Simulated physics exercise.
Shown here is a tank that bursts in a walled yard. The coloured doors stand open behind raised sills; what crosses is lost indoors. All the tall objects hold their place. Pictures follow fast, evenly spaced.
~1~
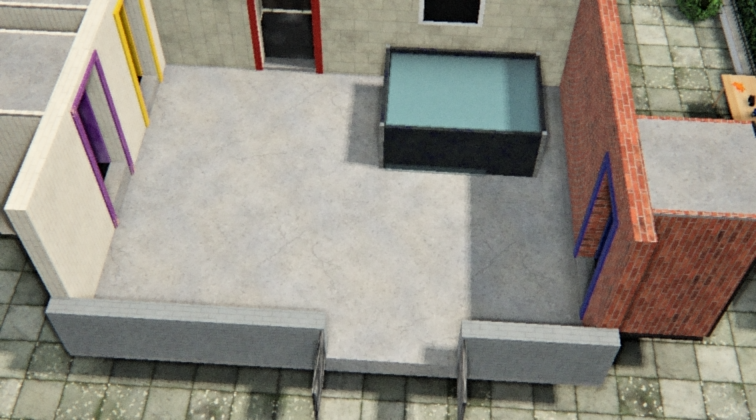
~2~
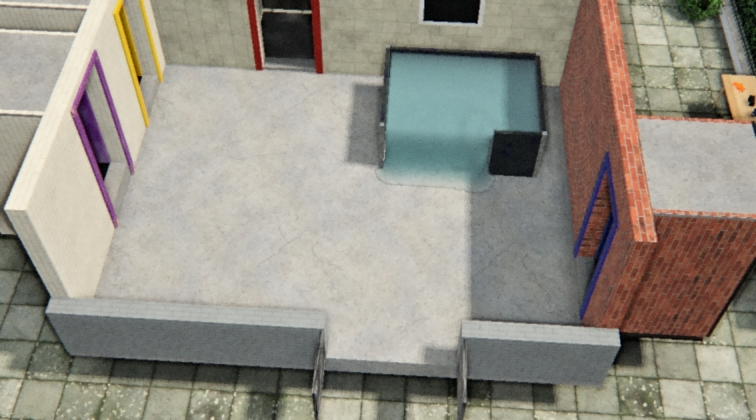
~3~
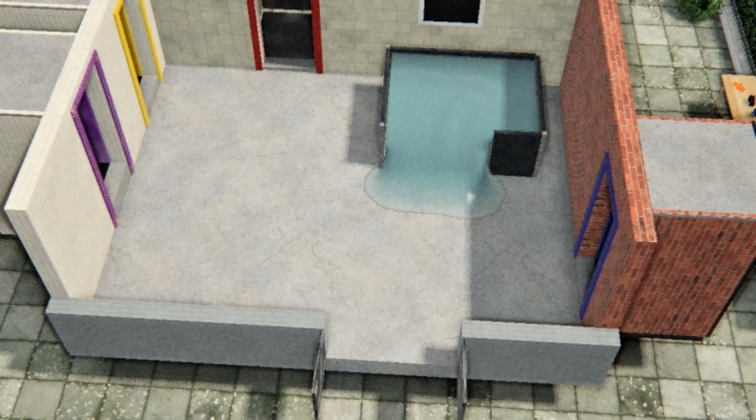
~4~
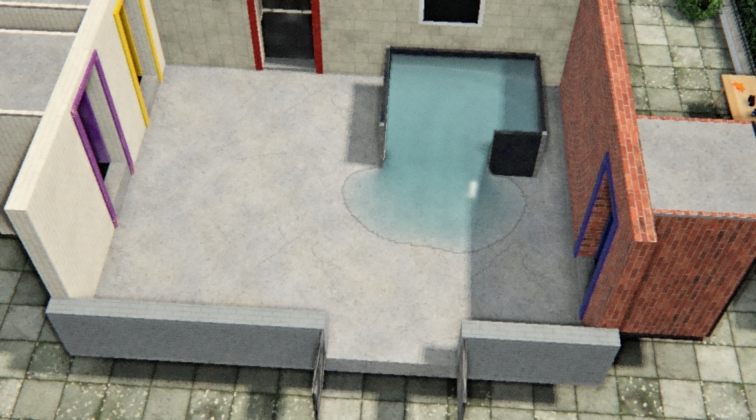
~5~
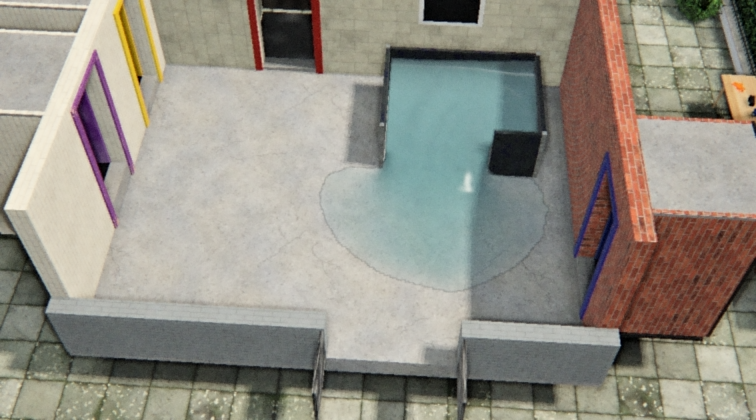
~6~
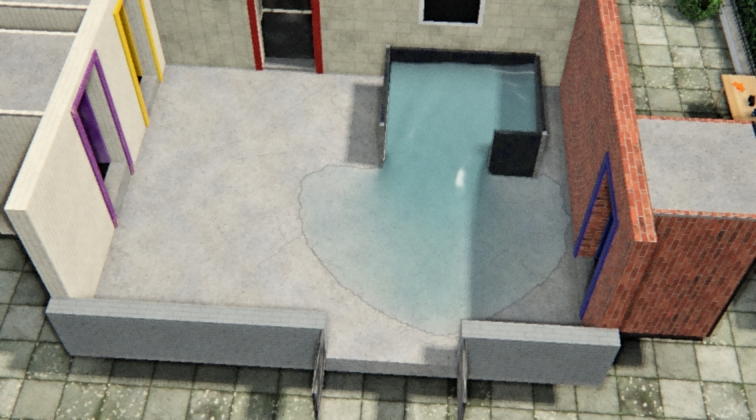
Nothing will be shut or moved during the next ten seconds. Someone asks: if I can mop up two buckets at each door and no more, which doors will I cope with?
In the end blue door: Too much gets in there; red door: Not too much gets in there; yellow door: Not too much gets in there; purple door: Not too much gets in there.
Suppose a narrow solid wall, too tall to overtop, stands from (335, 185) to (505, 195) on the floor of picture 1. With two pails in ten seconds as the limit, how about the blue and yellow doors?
Briefly: Blue door stays shy of it; yellow door stays shy of it.
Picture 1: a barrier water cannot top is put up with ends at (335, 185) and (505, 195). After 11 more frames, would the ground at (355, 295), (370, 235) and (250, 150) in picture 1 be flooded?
Point by point: First not reached, second not reached, third submerged.
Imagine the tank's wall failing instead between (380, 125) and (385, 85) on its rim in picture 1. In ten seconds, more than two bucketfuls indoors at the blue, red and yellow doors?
Result - blue door: Beyond the limit; red door: Beyond the limit; yellow door: Beyond the limit.
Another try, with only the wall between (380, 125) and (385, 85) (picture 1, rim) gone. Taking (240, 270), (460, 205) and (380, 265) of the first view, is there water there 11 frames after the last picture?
Taking the spots in turn: Swamped, untouched and untouched.
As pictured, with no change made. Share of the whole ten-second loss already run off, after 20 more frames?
It would be around 60 %.
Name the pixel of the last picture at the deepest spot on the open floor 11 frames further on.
Estimated pixel: (519, 353).
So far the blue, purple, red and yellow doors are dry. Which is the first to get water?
I'd say it's the blue door.
A moment on, water covers 40 % of the floor; the blue door wet at the sill, nothing in, the red door not reached, the yellow door not reached, the purple door not reached.
Next, water covers 50 % of the floor; the blue door under two buckets in, the red door not reached, the yellow door not reached, the purple door not reached.
Then, water covers 55 % of the floor; the blue door over two buckets in, the red door not reached, the yellow door not reached, the purple door wet at the sill, nothing in.
Later, water covers 90 % of the floor; the blue door over two buckets in, the red door wet at the sill, nothing in, the yellow door wet at the sill, nothing in, the purple door wet at the sill, nothing in.
In the end, water covers 95 % of the floor; the blue door over two buckets in, the red door wet at the sill, nothing in, the yellow door wet at the sill, nothing in, the purple door wet at the sill, nothing in.
